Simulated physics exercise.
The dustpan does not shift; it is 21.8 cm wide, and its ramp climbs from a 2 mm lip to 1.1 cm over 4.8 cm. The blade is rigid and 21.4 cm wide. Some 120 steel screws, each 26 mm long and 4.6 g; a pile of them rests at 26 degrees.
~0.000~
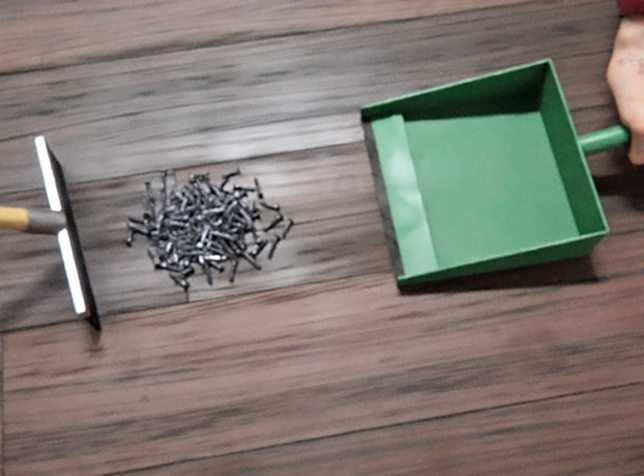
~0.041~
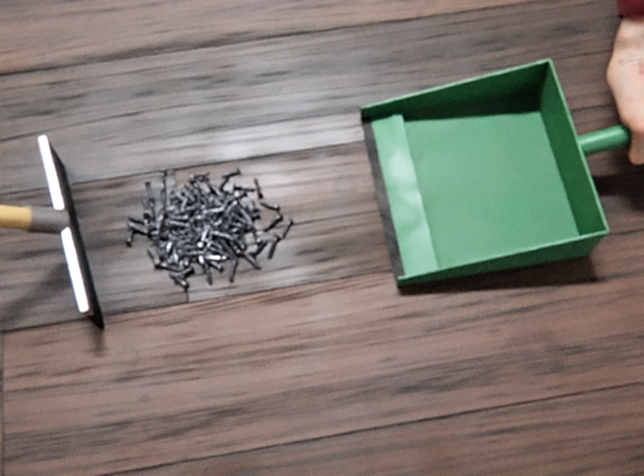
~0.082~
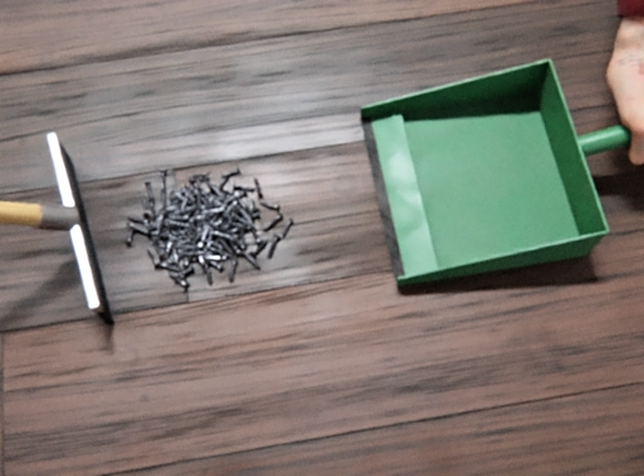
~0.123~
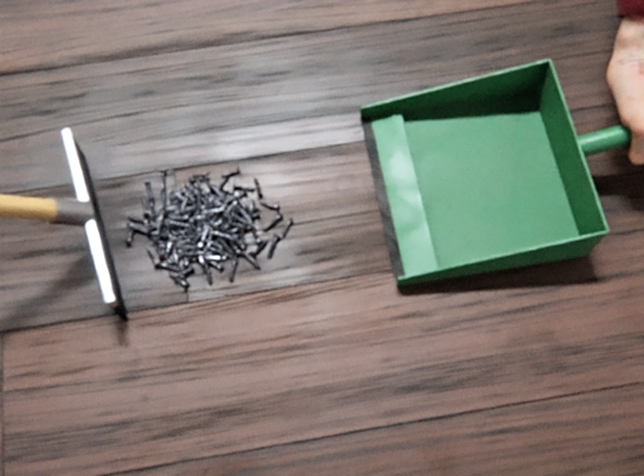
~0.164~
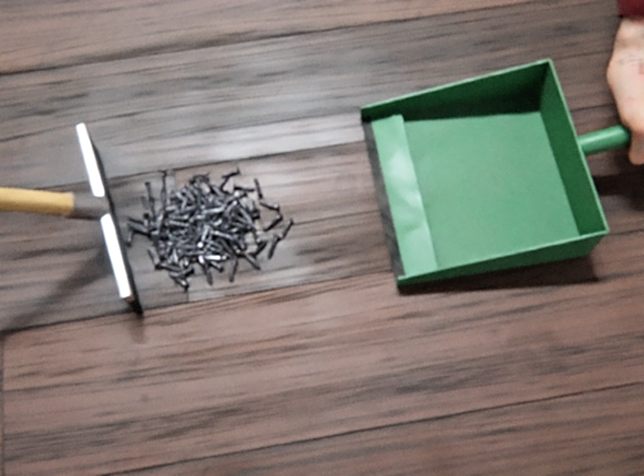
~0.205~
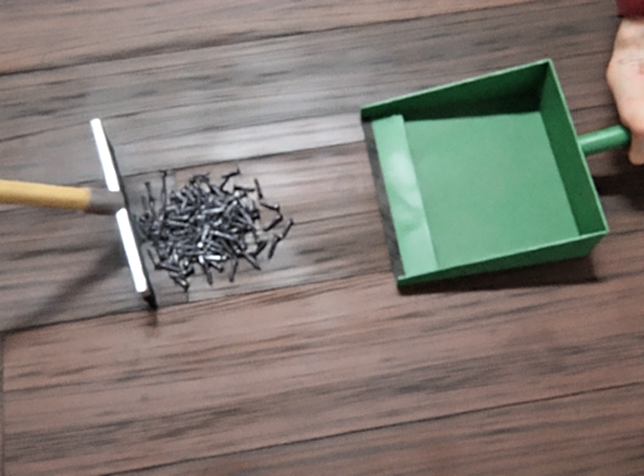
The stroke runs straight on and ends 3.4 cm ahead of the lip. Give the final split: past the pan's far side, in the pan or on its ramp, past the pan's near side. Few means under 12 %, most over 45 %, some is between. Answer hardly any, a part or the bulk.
Past the pan's far side: Hardly any; in the pan or on its ramp: A part; past the pan's near side: Hardly any.
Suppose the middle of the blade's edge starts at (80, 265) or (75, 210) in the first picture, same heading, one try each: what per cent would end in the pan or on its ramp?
Some 10 and 10 per cent.
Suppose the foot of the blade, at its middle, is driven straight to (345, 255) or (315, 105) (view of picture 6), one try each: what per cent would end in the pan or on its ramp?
About 5 and 5 per cent.
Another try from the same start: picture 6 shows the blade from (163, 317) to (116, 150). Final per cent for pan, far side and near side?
Pan 5, far 5, near 5.
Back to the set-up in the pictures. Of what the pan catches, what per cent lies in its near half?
Some 30 per cent.
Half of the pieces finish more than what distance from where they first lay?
Some 20 cm.
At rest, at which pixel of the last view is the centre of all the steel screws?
Near (360, 172).
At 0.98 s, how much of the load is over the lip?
Some 20 per cent.
Then, at 0.49 s, middle of the blade 17 cm from the lip; 0 % over the lip, far side 0 %, near side 0 %.
Then, at 0.67 s, middle of the blade 10 cm from the lip; 0 % over the lip, far side 0 %, near side 0 %.
After 0.98 s, middle of the blade 5 cm from the lip; 20 % over the lip, far side 0 %, near side 0 %.
By 1.9 s all is still; far side 0 %, pan 20 %, near side 0 %, in front of the lip or behind the blade 80 %.
